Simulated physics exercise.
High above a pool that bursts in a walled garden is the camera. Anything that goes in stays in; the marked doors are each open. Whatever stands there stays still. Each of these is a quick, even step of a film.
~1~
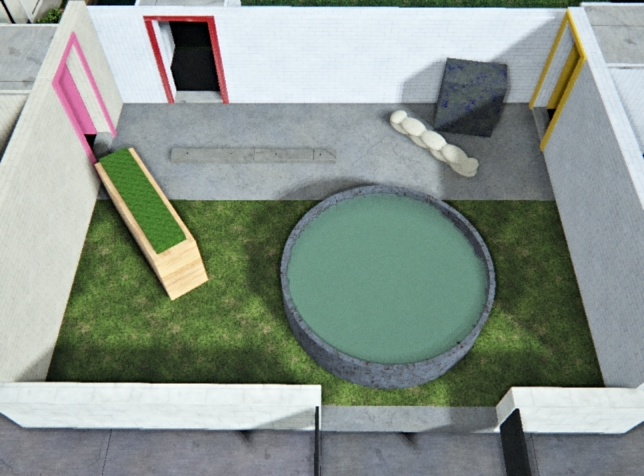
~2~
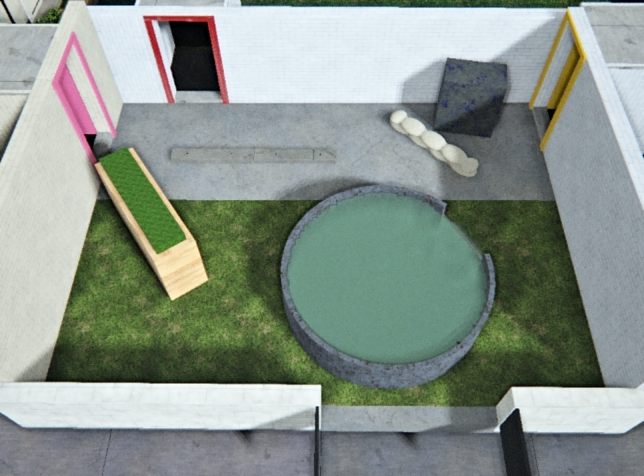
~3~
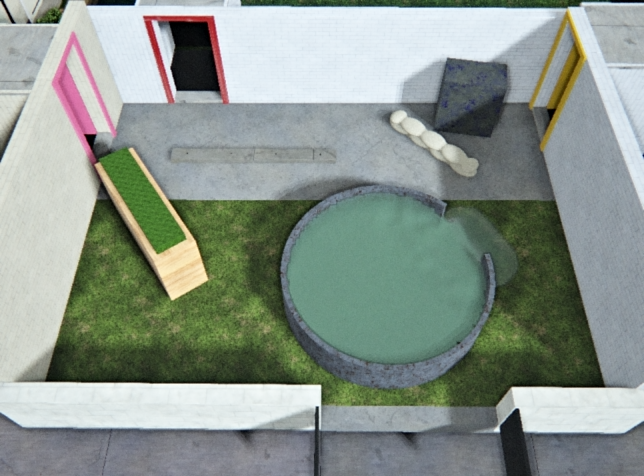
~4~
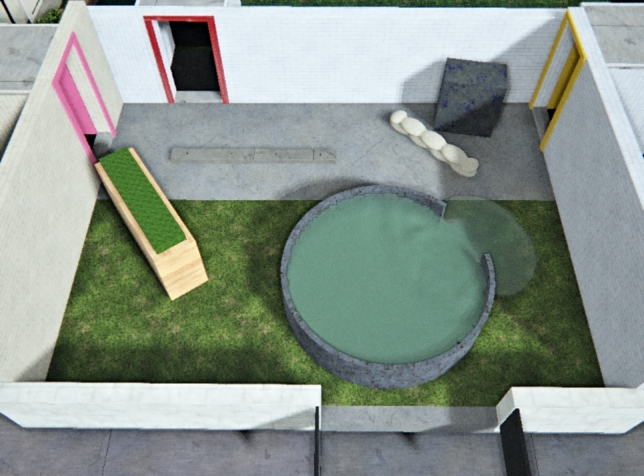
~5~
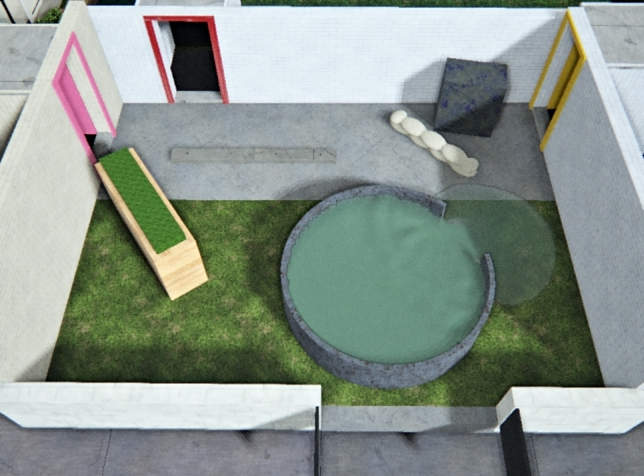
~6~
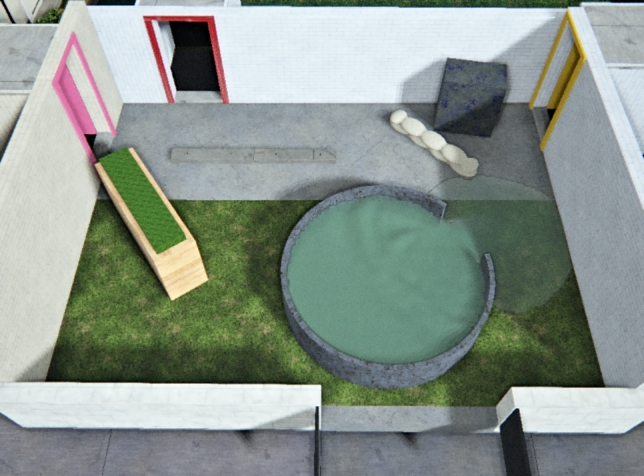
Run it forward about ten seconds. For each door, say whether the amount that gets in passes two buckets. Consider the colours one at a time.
In the end the yellow door will be over the limit; the red door will be within bounds; the pink door will be within bounds.
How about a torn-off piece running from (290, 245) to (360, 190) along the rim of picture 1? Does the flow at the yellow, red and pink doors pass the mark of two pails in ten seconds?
Yellow door: Below, red door: Above, pink door: Above.
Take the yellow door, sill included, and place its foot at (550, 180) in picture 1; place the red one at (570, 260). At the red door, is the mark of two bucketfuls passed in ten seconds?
From what I can tell, the red door tops the mark.
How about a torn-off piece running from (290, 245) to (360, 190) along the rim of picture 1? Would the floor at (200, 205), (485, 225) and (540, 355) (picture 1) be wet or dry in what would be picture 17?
Going through them, the first would be submerged, the next still bare and the last still bare.
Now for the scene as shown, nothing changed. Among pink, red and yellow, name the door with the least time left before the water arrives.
Answer: The yellow door.
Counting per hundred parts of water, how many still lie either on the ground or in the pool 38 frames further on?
That works out to about 90 percent.
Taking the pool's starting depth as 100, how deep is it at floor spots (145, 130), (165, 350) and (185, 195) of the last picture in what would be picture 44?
About 4 per cent, then 0 per cent, then 0 per cent.
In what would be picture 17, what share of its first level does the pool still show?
Close to 72 in a hundred.
A moment on, water covers 15 % of the floor; the yellow door wet at the sill, nothing in, the red door not reached, the pink door not reached.
Next, water covers 25 % of the floor; the yellow door under two buckets in, the red door not reached, the pink door not reached.
Then, water covers 35 % of the floor; the yellow door far over two buckets in, the red door not reached, the pink door not reached.
Later, water covers 55 % of the floor; the yellow door far over two buckets in, the red door wet at the sill, nothing in, the pink door not reached.
In the end, water covers 75 % of the floor; the yellow door far over two buckets in, the red door wet at the sill, nothing in, the pink door wet at the sill, nothing in.
